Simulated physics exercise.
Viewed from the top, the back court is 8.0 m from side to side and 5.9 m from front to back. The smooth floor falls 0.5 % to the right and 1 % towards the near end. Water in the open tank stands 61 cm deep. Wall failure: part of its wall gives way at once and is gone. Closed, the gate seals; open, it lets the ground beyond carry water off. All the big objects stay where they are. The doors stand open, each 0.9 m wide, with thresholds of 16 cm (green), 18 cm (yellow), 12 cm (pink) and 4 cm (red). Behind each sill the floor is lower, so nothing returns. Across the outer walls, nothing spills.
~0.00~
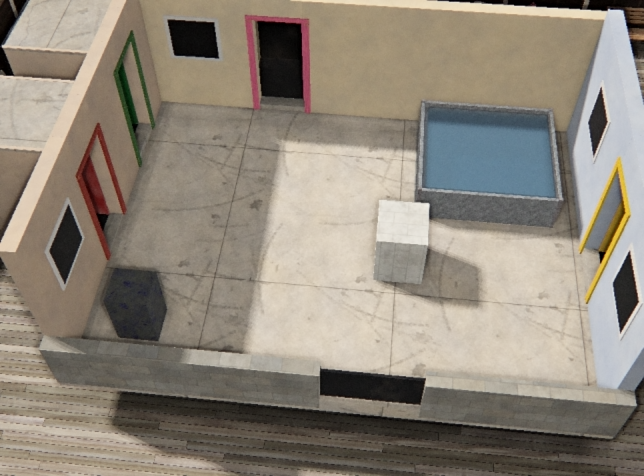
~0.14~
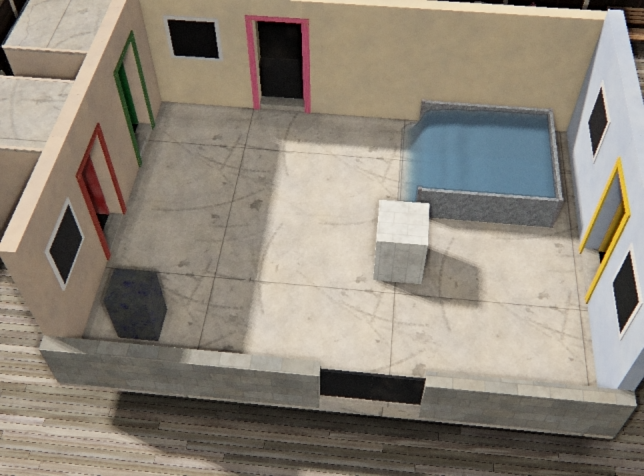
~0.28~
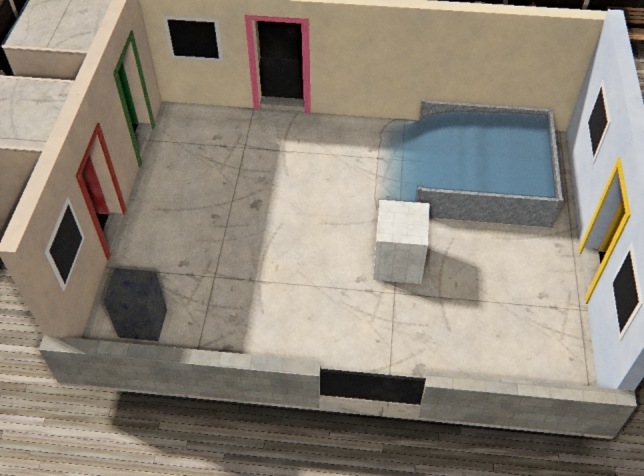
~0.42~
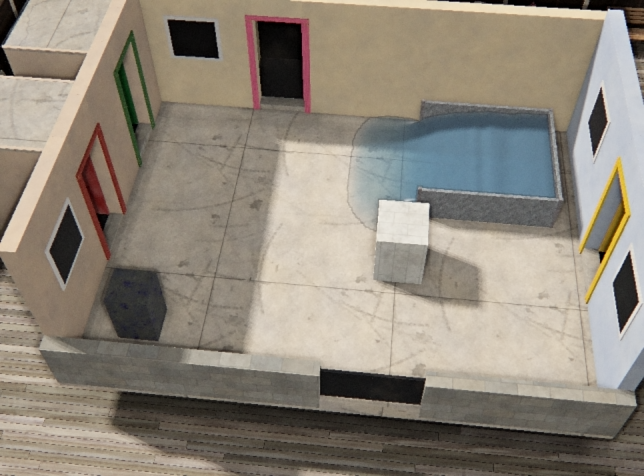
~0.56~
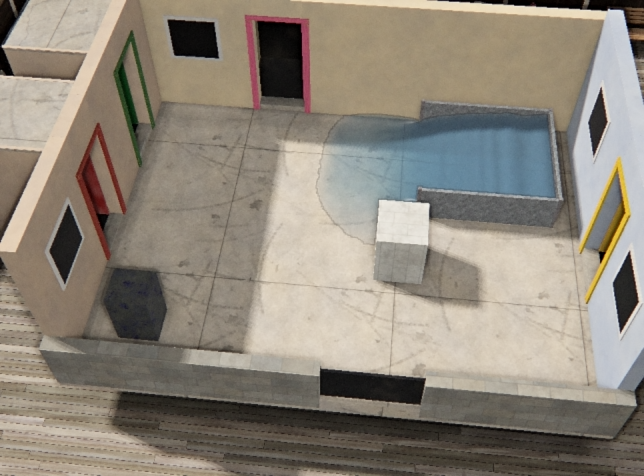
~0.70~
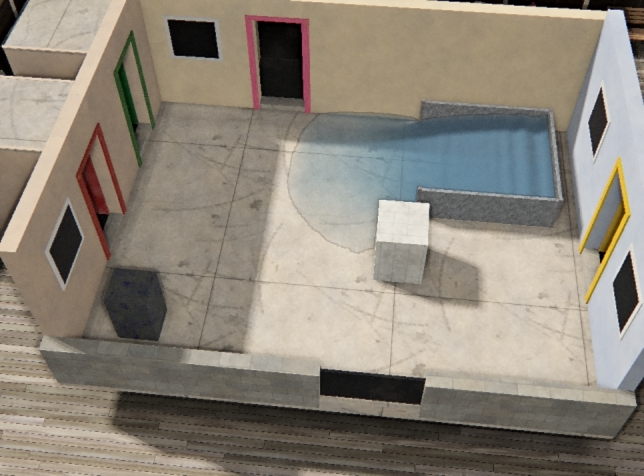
Water in the open tank poured out after its left wall vanished, spreading leftward across the smooth floor of the walled court in a widening, rounded sheet and reaching behind the pale block.
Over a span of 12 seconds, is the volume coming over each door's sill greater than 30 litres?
One by one: Green door: Above the cap; yellow door: Below the cap; pink door: Below the cap; red door: Above the cap.
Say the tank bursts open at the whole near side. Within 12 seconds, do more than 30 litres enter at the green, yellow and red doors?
Green door doesn't reach it, yellow door doesn't reach it, red door surpasses it.
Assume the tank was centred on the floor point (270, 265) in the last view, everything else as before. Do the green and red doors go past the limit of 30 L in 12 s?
Well, green ends up inside the mark and red ends up beyond the mark.
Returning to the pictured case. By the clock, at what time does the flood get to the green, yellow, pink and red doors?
Arrival times: Green 1.6 seconds, yellow 8.5 seconds, pink 1.0 seconds, red 2.2 seconds.
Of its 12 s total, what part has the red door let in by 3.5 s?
Around 35 percent.
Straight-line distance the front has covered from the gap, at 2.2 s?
Distance: Approx. 5.6 m.
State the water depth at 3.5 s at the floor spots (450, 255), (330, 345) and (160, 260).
Close to 0, 0 and 4 centimetres.
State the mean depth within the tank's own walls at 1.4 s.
35 cm.
After 1.4 s water covers 35 % of the floor and is deepest (27 cm) near (411, 194); green door not reached, yellow door not reached, pink door 9 cm at the sill, 0 L in, red door not reached.
After 2.2 s water covers 50 % of the floor and is deepest (34 cm) near (161, 105); green door 25 cm at the sill, 6 L in, yellow door not reached, pink door 12 cm at the sill, 0 L in, red door 5 cm at the sill, 0 L in.
After 3.5 s water covers 60 % of the floor and is deepest (30 cm) near (143, 158); green door 29 cm at the sill, 81 L in, yellow door not reached, pink door 10 cm at the sill, 0 L in, red door 16 cm at the sill, 59 L in.
After 7.0 s water covers 75 % of the floor and is deepest (20 cm) near (74, 361); green door 8 cm at the sill, 124 L in, yellow door not reached, pink door 8 cm at the sill, 0 L in, red door 7 cm at the sill, 131 L in.
After 12.0 s water covers 95 % of the floor and is deepest (18 cm) near (596, 412); green door 2 cm at the sill, 124 L in, yellow door 10 cm at the sill, 0 L in, pink door 2 cm at the sill, 0 L in, red door 5 cm at the sill, 173 L in.
